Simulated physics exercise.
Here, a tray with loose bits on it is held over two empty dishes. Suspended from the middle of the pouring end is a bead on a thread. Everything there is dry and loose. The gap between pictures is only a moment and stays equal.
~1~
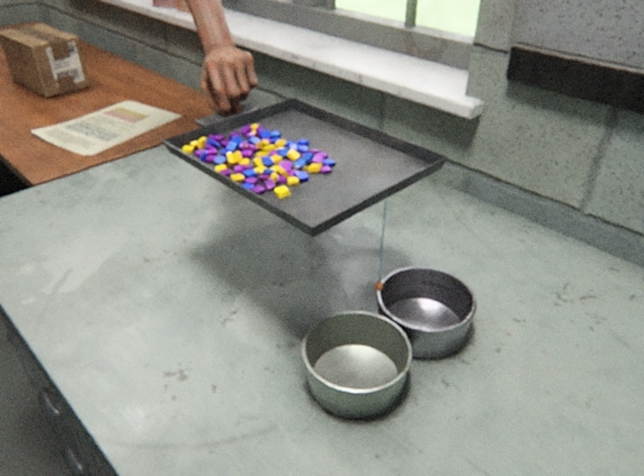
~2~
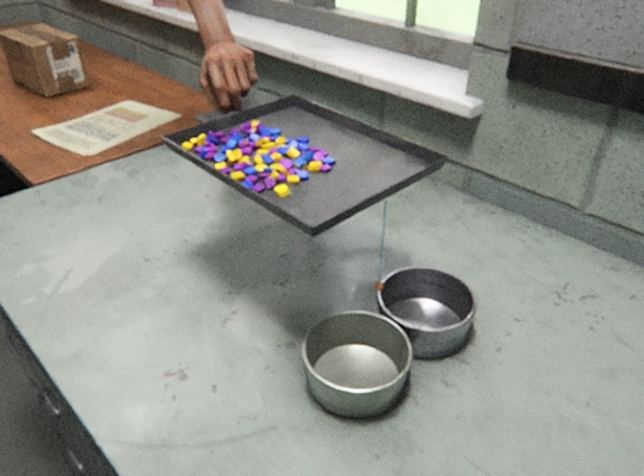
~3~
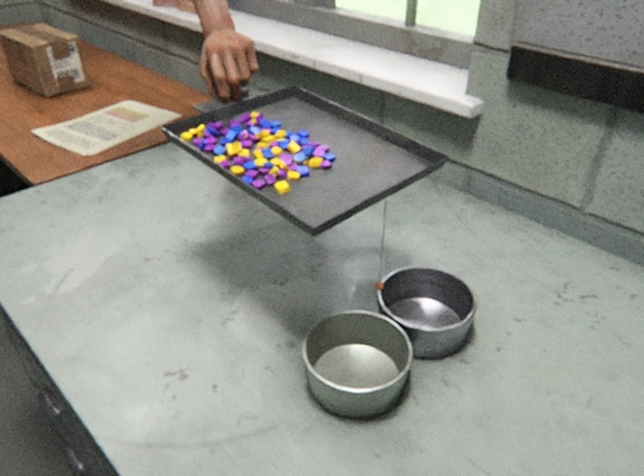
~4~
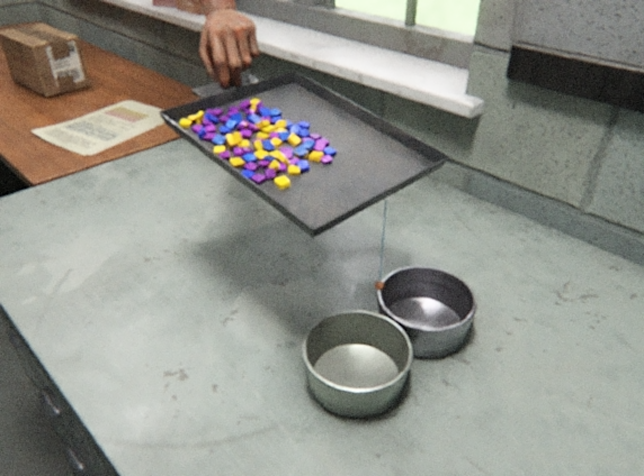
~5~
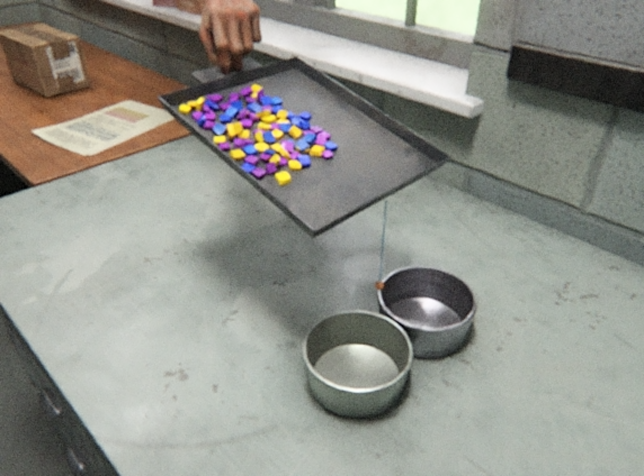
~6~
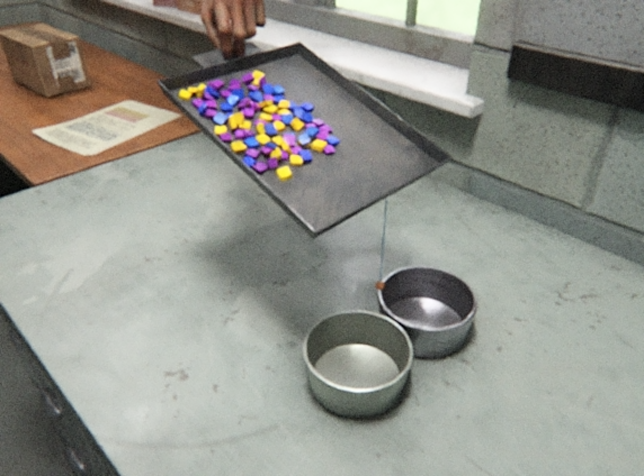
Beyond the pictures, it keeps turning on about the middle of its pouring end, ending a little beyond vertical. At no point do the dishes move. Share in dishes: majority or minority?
Majority.
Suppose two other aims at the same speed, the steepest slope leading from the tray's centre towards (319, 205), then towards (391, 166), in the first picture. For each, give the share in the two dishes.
Somewhere close to 60 % the first time, 20 % the second.
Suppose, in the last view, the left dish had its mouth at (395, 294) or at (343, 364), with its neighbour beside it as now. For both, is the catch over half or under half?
Try 1: A minority of it. Try 2: A majority of it.
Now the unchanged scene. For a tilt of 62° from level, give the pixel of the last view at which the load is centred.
The middle of the pieces sits at roughly (357, 203).
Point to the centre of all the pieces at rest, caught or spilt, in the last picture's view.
Once it all stops, the middle lies near (378, 372).
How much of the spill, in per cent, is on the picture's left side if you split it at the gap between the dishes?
About 40 per cent.
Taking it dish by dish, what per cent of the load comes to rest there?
Left dish near 60 in a hundred; right dish near 30.
Shortly afterwards, tray tipped steeply; the bulk on the tray; a little in the air.
Next, tray tipped past a quarter turn; near a third on the tray; near a third in the left dish; a little in the right dish; a little outside both; only a few in the air.
Some moments later, tray tipped past a quarter turn; near two thirds in the left dish; near a quarter in the right dish; a little outside both.
In the end, tray tipped past a quarter turn; near two thirds in the left dish; near a quarter in the right dish; a little outside both.
